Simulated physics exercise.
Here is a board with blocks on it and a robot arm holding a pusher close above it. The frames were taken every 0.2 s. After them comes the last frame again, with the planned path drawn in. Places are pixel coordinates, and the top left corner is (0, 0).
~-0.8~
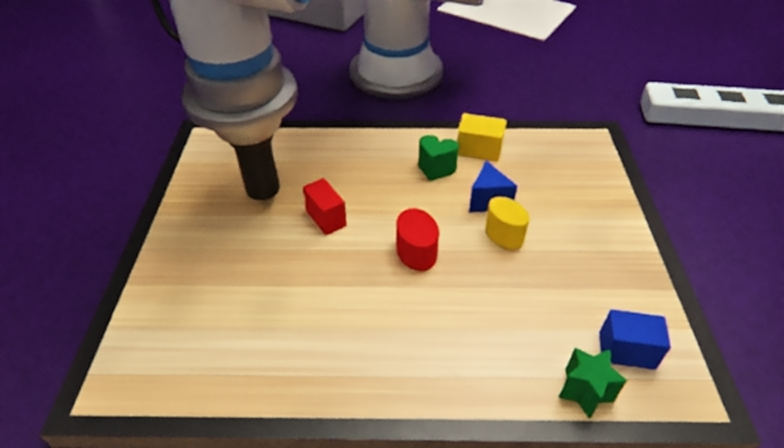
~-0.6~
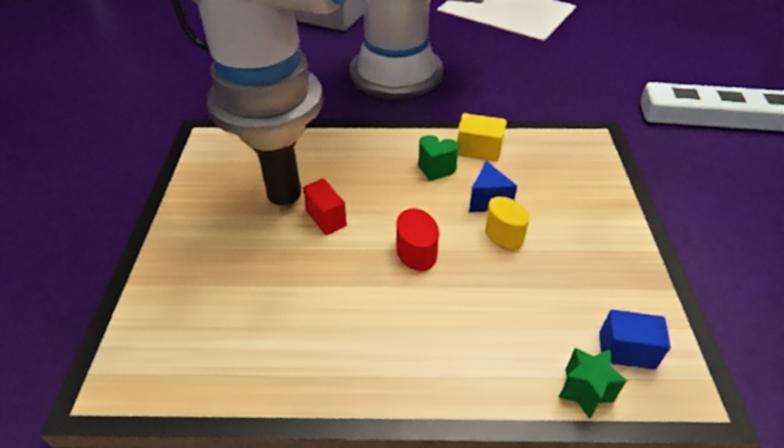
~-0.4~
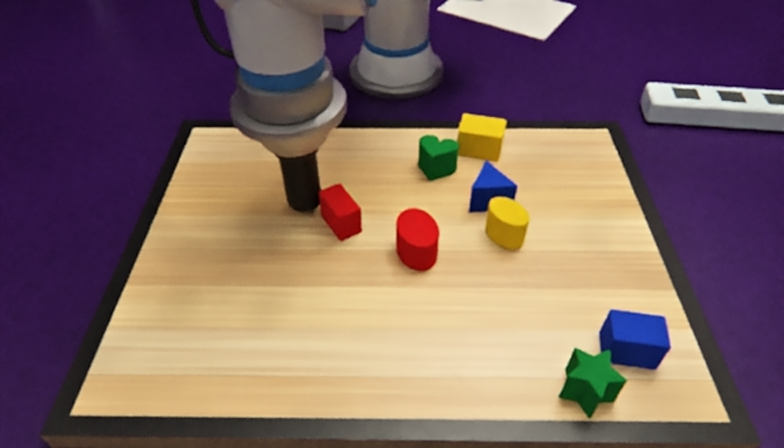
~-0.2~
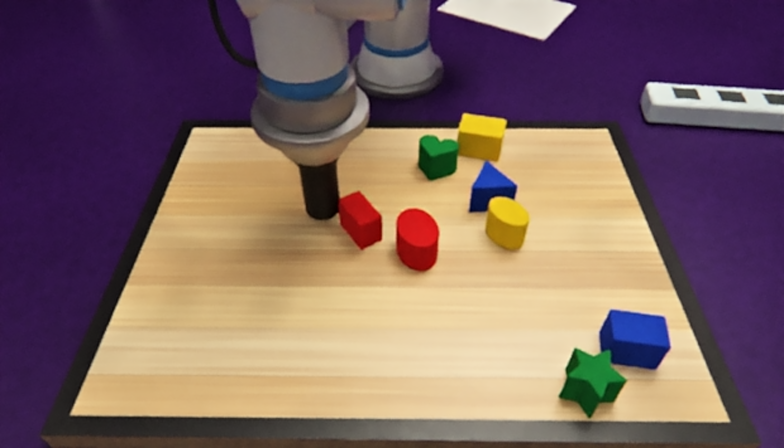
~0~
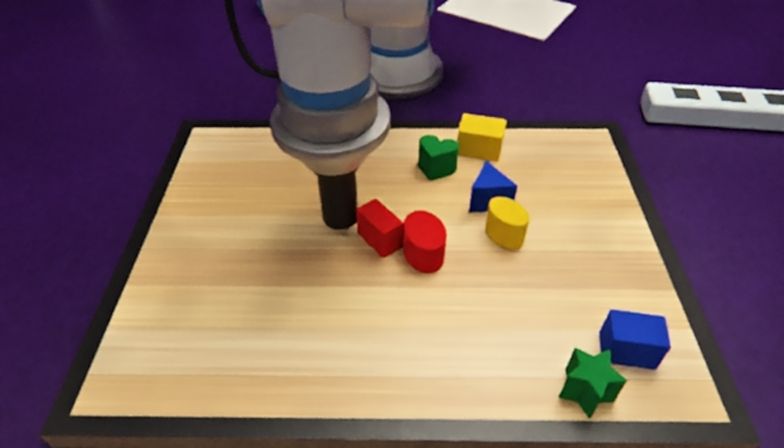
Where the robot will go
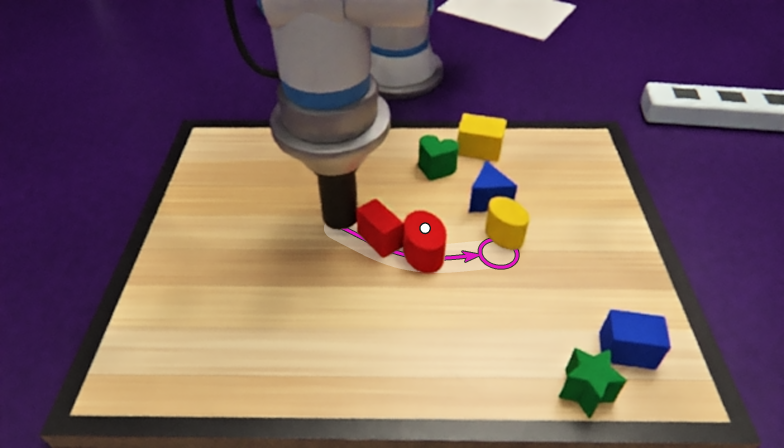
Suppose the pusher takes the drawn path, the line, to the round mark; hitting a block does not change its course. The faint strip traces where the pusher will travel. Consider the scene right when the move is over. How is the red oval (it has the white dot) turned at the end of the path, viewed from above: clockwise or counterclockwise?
The red oval rotates clockwise.
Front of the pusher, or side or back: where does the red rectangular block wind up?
At that point it is up front.
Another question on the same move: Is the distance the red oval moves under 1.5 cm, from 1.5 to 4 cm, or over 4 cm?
The largest band: Over 4 cm.
The drawn path runs from (342, 227) via (387, 249) and (443, 258), ending at (499, 253); the dot is on the red oval.
One third of the way, pusher at (387, 239); red rectangular block at (430, 224), turned 45° anticlockwise; red oval at (475, 236), turned 45° clockwise.
Two thirds of the way, pusher at (444, 248); red rectangular block at (486, 225), turned 70° anticlockwise; red oval at (530, 241), turned 80° clockwise; yellow oval at (517, 207), turned 20° anticlockwise.
At the end, pusher at (501, 243); red rectangular block at (532, 209), turned 95° anticlockwise; red oval at (547, 243), turned 95° clockwise; blue triangle not moved; yellow oval at (554, 190).
